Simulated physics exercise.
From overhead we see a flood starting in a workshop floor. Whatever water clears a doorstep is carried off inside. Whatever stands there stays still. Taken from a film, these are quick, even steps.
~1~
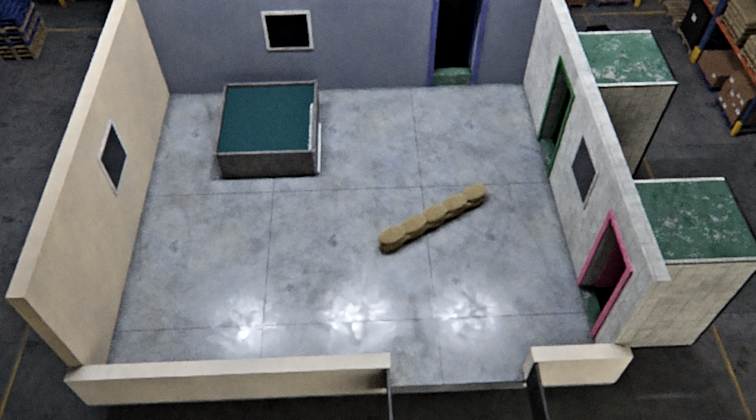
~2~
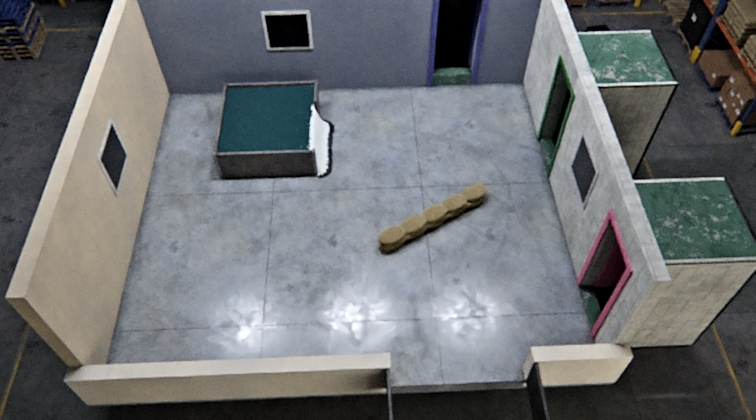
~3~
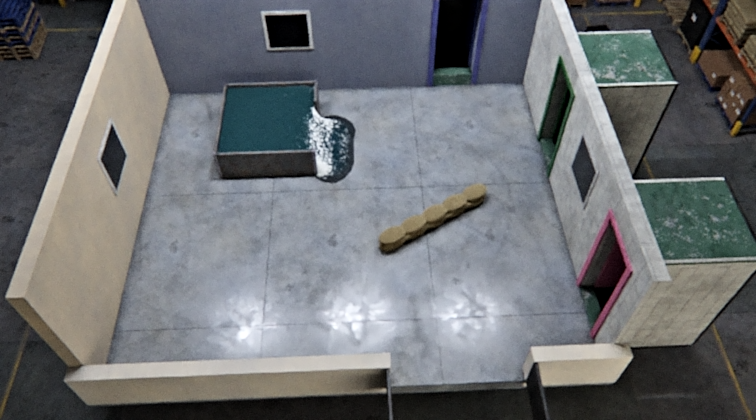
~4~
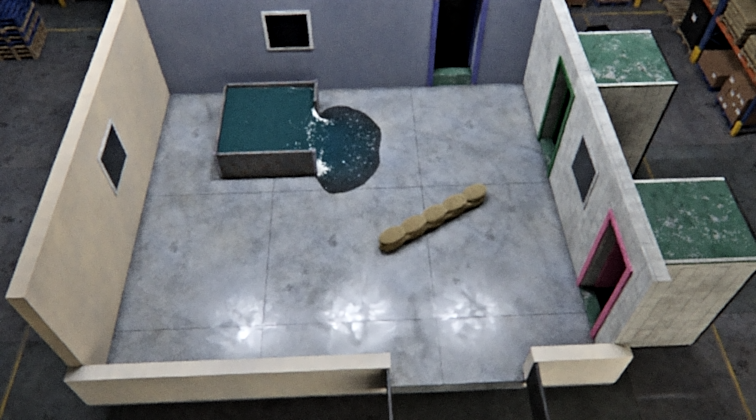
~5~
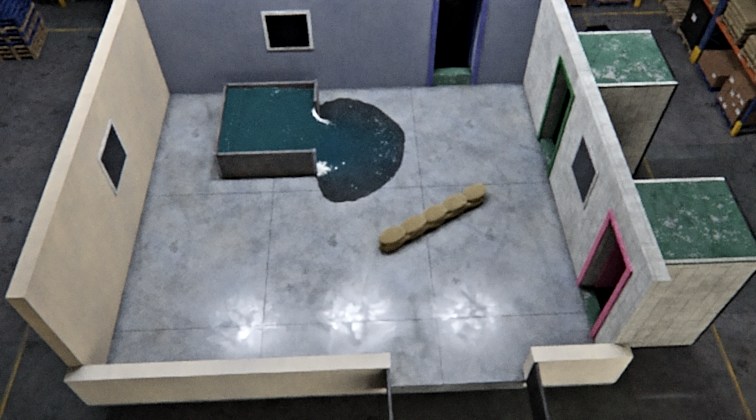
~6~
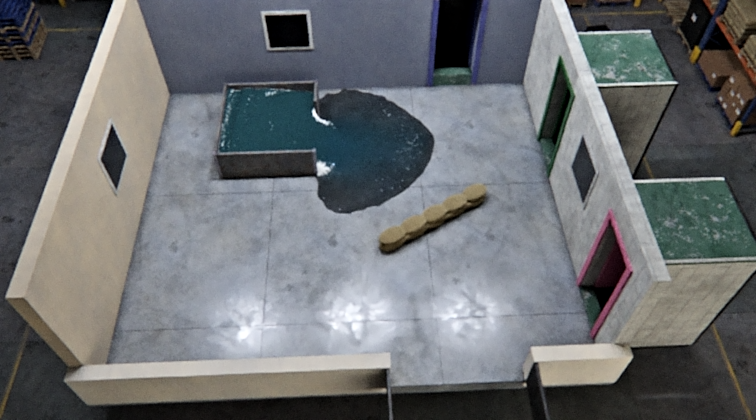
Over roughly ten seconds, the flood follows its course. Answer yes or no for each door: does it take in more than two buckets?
Green door: Yes; blue door: No; pink door: No.
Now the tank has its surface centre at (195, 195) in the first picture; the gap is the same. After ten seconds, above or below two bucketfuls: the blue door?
As I read it, the blue door falls short.
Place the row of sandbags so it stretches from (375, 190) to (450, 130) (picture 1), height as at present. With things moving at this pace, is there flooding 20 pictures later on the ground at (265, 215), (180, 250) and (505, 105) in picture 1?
Readings in sequence: Unflooded / unflooded / wet through.
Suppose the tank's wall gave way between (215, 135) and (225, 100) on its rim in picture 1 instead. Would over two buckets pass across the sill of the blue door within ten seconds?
Taking them in turn, blue door falls short.
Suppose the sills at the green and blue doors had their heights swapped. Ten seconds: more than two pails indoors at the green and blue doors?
Then the green door falls short and the blue door falls short.
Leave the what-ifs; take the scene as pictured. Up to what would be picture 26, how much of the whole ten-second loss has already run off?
I'd estimate close to 35 per cent.
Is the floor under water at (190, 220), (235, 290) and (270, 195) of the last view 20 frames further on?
Point by point: Not yet wet, not yet wet, not yet wet.
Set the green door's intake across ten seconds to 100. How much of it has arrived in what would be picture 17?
Roughly 5 percent.
A moment on, water covers 25 % of the floor; the green door not reached, the blue door not reached, the pink door not reached.
Next, water covers 30 % of the floor; the green door under two buckets in, the blue door wet at the sill, nothing in, the pink door not reached.
Then, water covers 35 % of the floor; the green door over two buckets in, the blue door wet at the sill, nothing in, the pink door wet at the sill, nothing in.
Later, water covers 50 % of the floor; the green door far over two buckets in, the blue door wet at the sill, nothing in, the pink door wet at the sill, nothing in.
In the end, water covers 70 % of the floor; the green door far over two buckets in, the blue door wet at the sill, nothing in, the pink door under two buckets in.
